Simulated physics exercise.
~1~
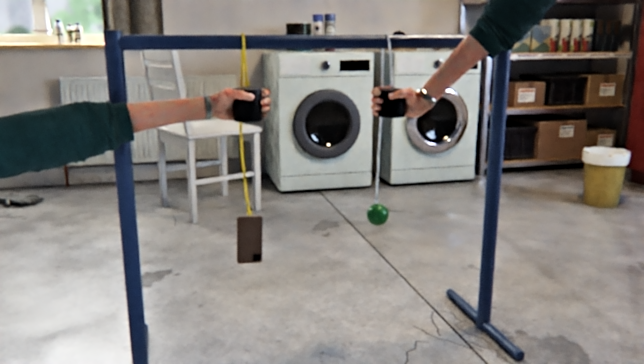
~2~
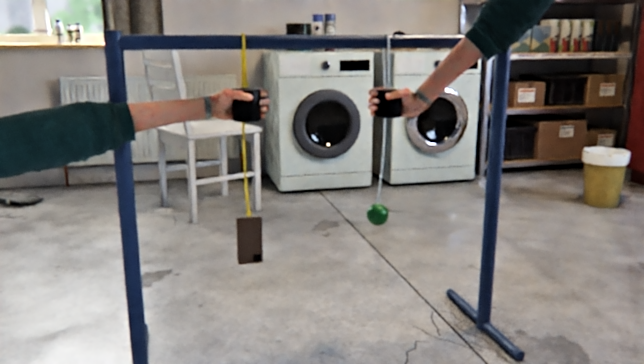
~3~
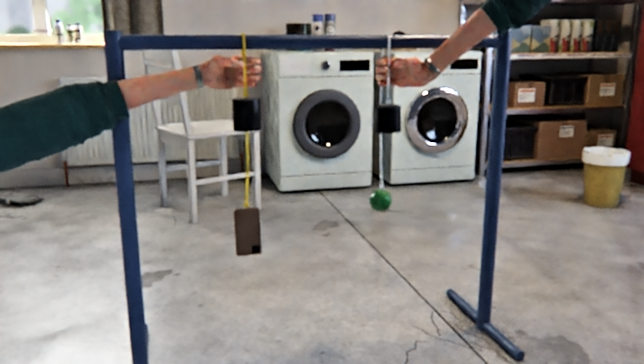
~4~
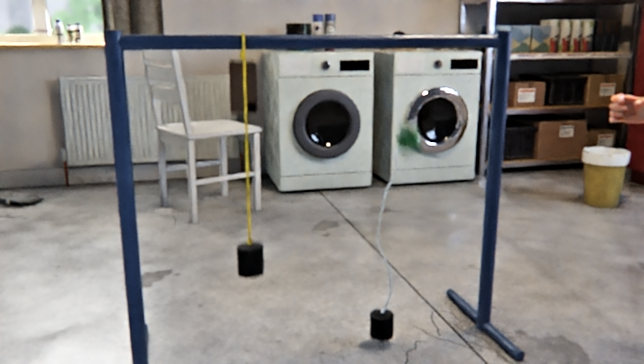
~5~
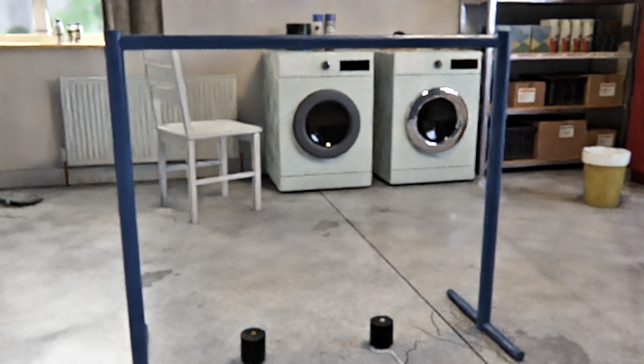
Laundry room with hands releasing black cylinders strung over a blue bar, both falling to the floor as phone and apple rise.
